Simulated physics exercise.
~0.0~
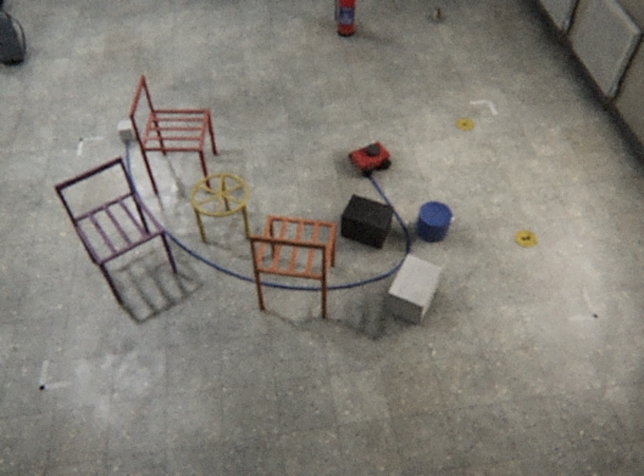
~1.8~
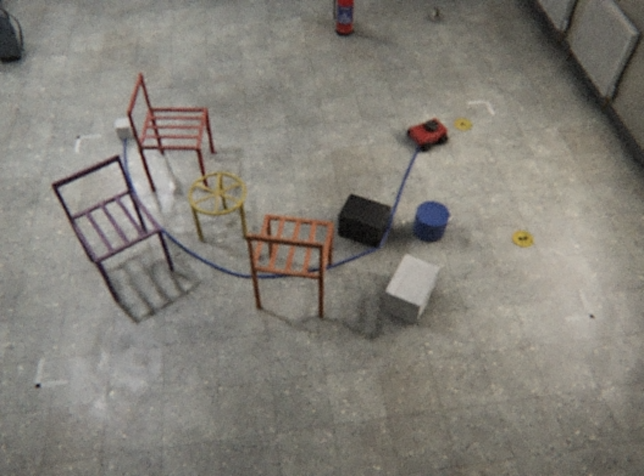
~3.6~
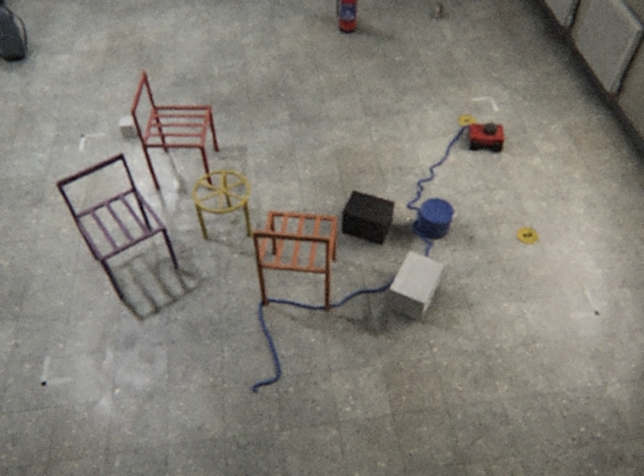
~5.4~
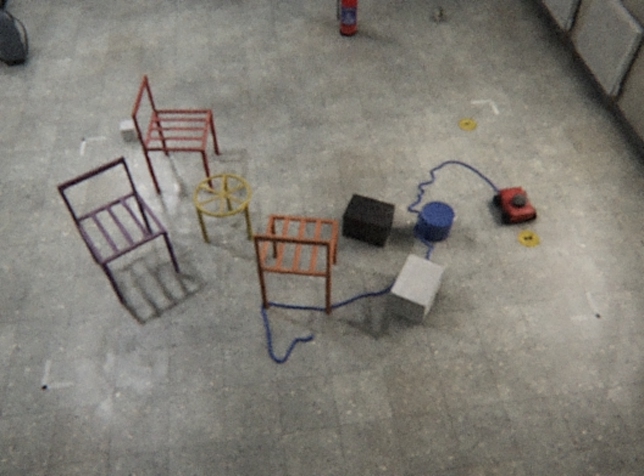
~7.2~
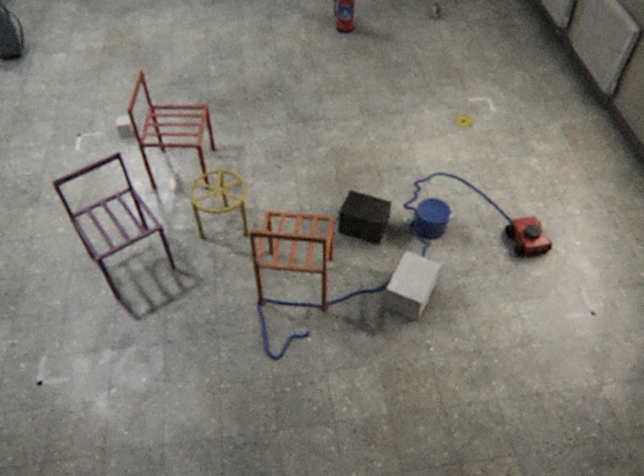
On a grey tiled floor, a small red cart trailing a blue lead drives right past chairs, a stool, boxes and a blue bin; the lead tightens, then its far end comes free, and the cart turns down to a yellow mark and stops, everything else still standing.
